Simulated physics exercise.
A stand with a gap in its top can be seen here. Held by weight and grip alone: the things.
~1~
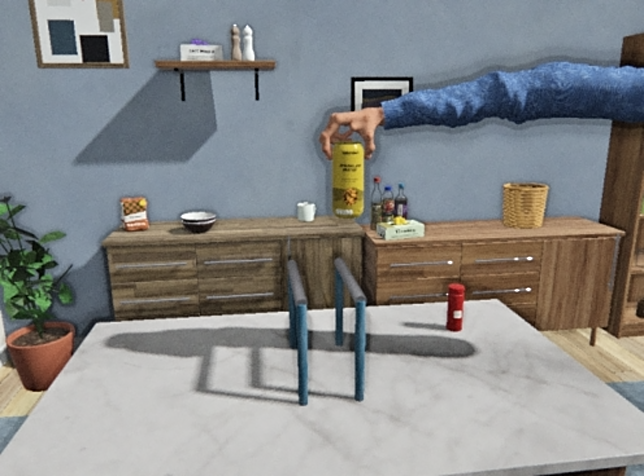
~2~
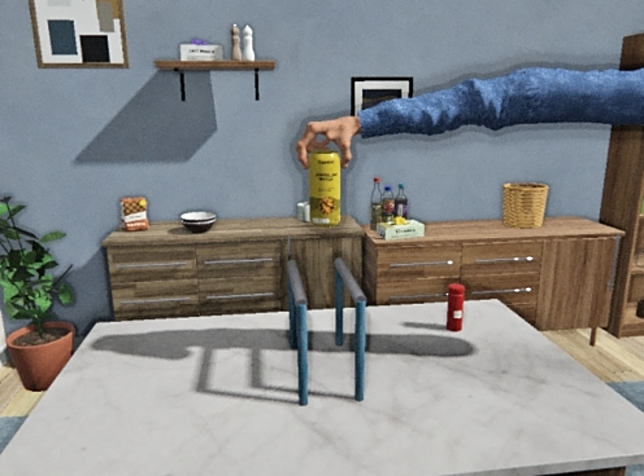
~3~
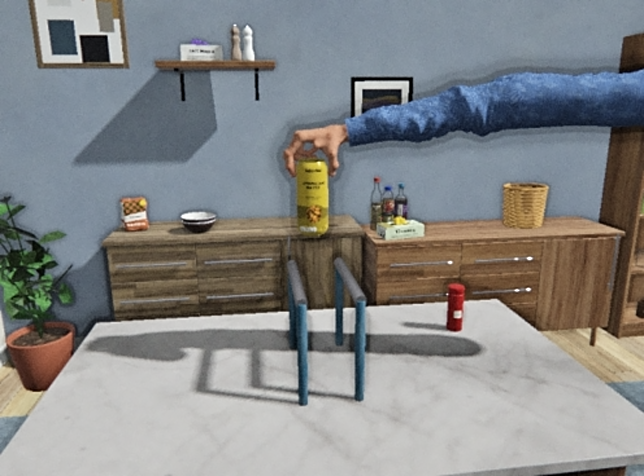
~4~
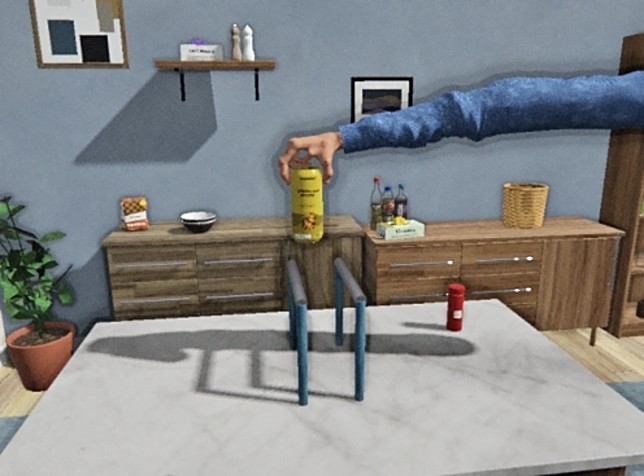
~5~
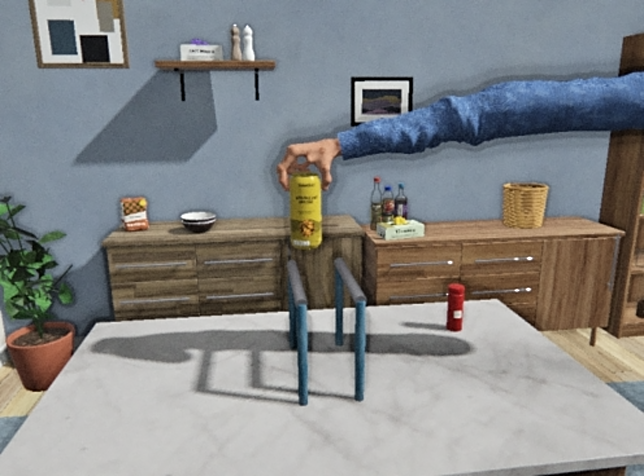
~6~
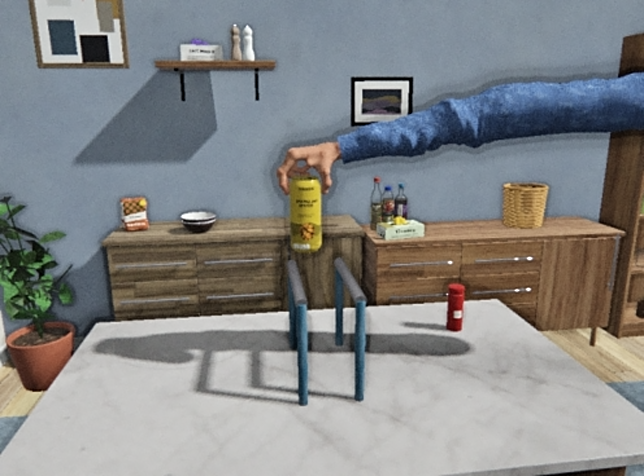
A room with blue-grey walls and wooden cabinets is seen from a fixed, slightly raised view across a pale marble-topped table. Two blue-legged rails with a gap between them stand mid-table, a red shaker sits to their right, and a leafy potted plant is at far left. A blue-sleeved arm reaching in from the right carries a yellow can a short way left and slightly down, slowing until hand and can are still above the stand.
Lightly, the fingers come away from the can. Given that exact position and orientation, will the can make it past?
No.
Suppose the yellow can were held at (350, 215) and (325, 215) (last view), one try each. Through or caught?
On the first go it gets jammed, and on the second it slips past.
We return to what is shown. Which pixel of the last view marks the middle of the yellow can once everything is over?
Looks like it settles somewhere around (334, 266).
Then, 0.20 s later than the last frame, yellow can moved about its own width near (306, 237).
Then, 0.30 s later than the last frame, yellow can tilted by 20° near (319, 247).
Then, 0.40 s later than the last frame, yellow can tilted by 56° near (335, 265).
When it is over, lying over on the stand or table, yellow can; red shaker as before. End places, in pixels of the last picture, yellow can near (334, 265). The can lodges.
